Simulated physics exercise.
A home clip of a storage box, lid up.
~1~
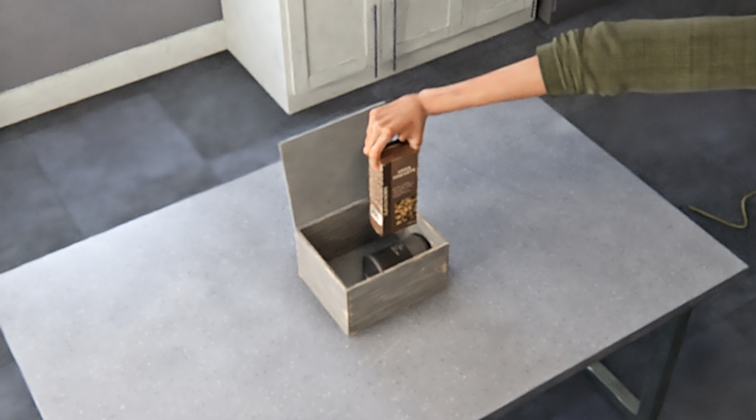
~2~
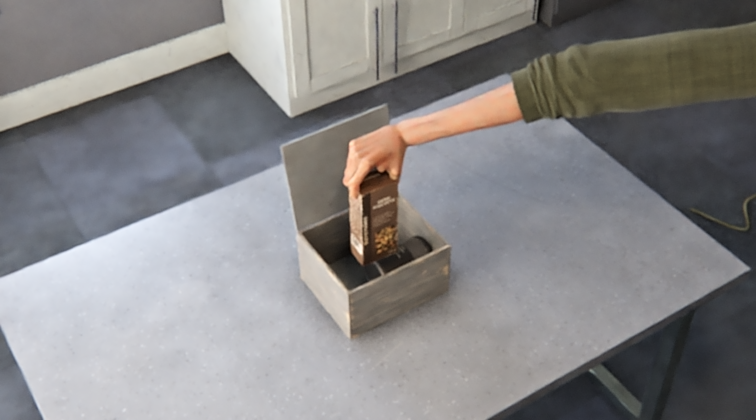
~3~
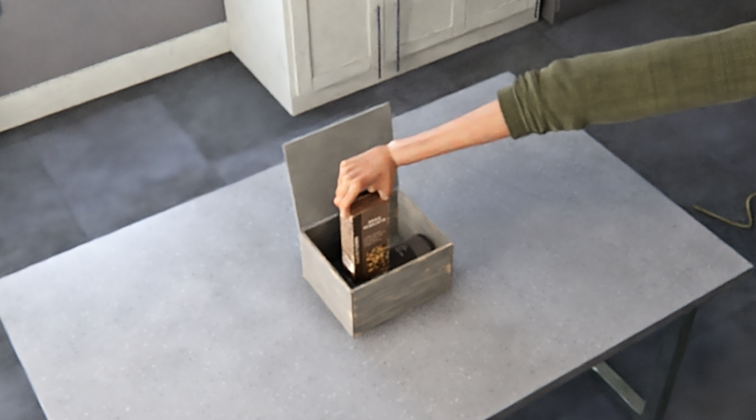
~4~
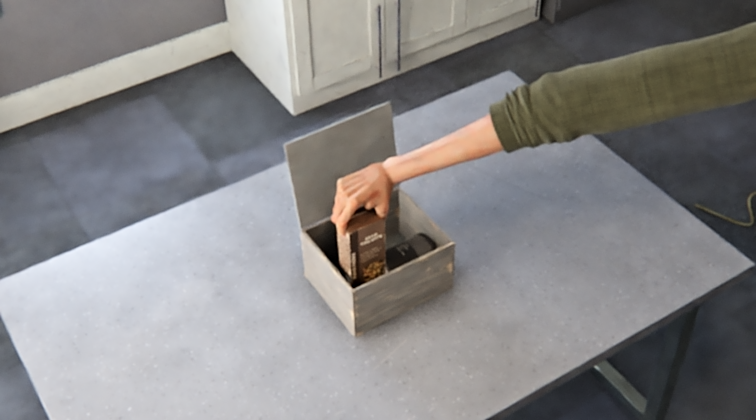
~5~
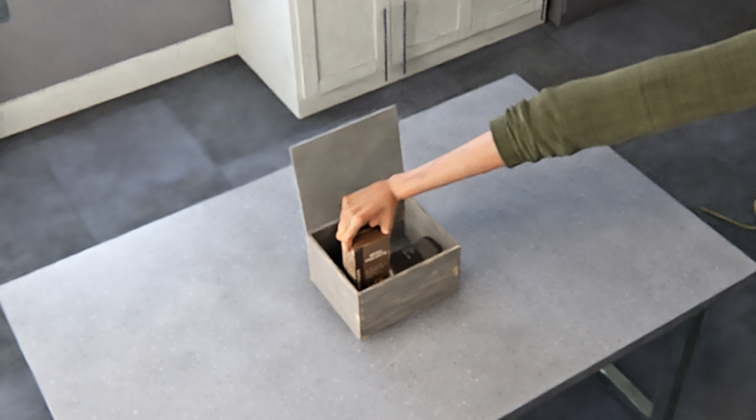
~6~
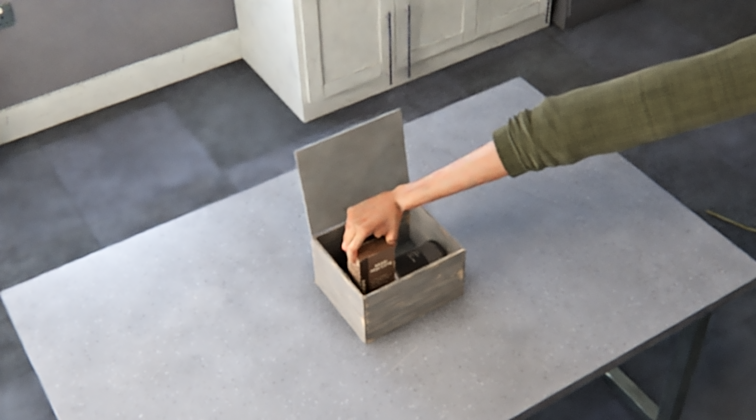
On a gray table, a hand lowers a brown carton into an open wooden box.
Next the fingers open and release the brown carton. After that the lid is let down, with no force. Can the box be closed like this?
As it turns out, it will not close.
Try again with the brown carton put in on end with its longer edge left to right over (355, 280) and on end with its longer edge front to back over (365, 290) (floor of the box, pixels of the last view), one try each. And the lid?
First, it will not close; second, it stays ajar.
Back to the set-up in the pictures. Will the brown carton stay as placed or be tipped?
It keeps its pose.
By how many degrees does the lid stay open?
Some 30° above the rim.
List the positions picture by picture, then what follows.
Coming down; brown carton (394, 188), in the first frame.
Coming down; brown carton (374, 217), in the second frame.
Coming down; brown carton (365, 237), in the third frame.
Coming down; brown carton (362, 253), in the fourth frame.
Coming down; brown carton (367, 269), in the fifth frame.
Put in, still held; brown carton (372, 279), in the sixth frame.
Then, 1.10 s on from there, lid starting down.
Then, 1.50 s on from there, lid 66° above the rim.
Then, 1.90 s on from there, lid 38° above the rim.
In the end, lid 29° above the rim; both unmoved. At the end, from the last picture's camera, brown carton near (372, 279).
